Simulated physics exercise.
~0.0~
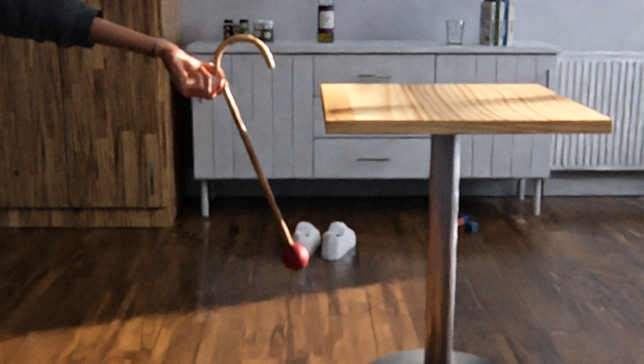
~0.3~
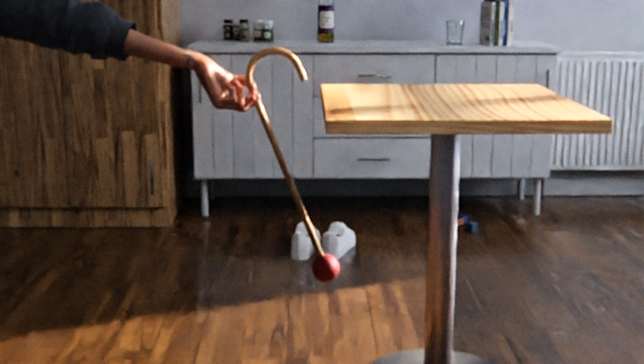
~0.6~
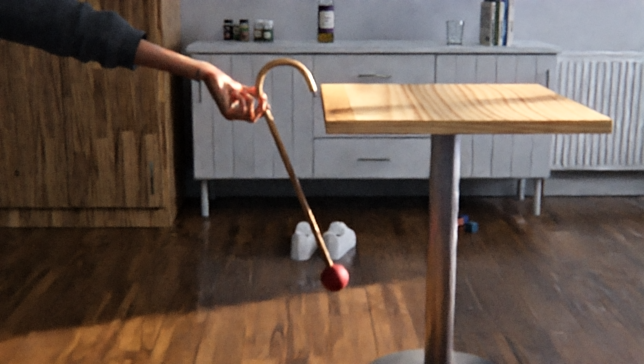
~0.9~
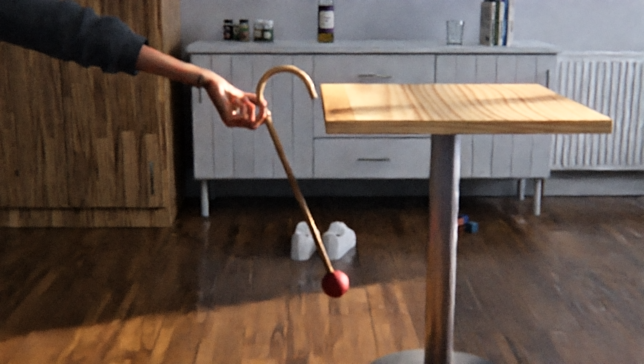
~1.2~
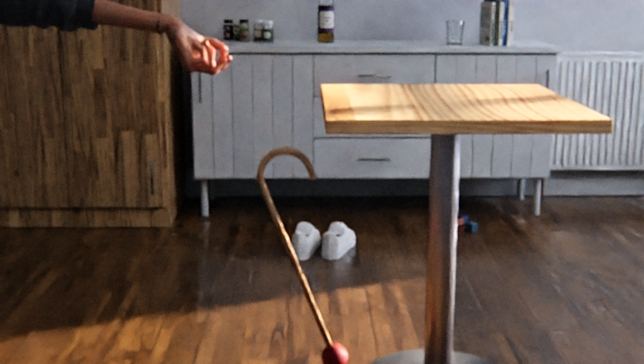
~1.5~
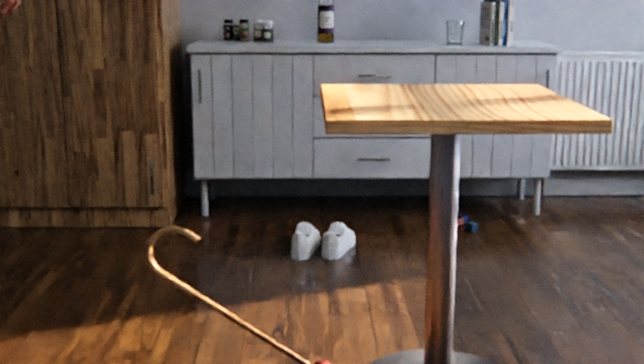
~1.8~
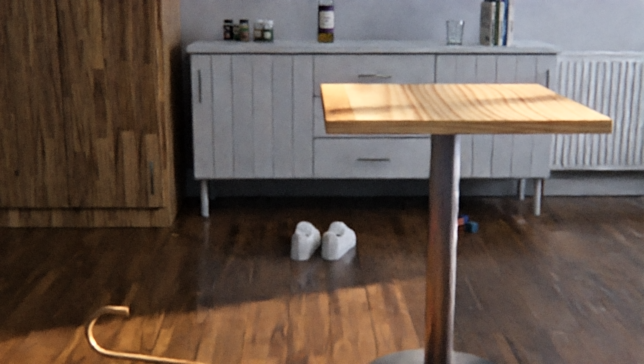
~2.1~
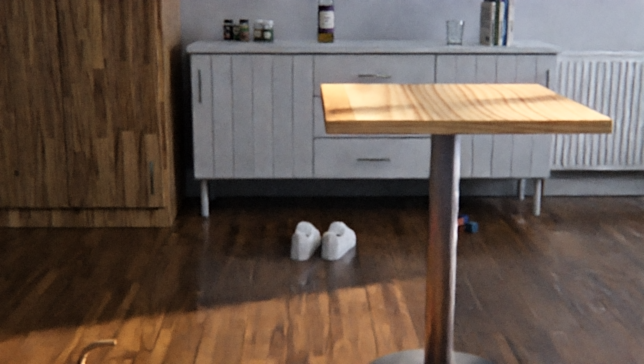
Beside a wooden table, a hand releases a hooked cane, which falls to the floor.
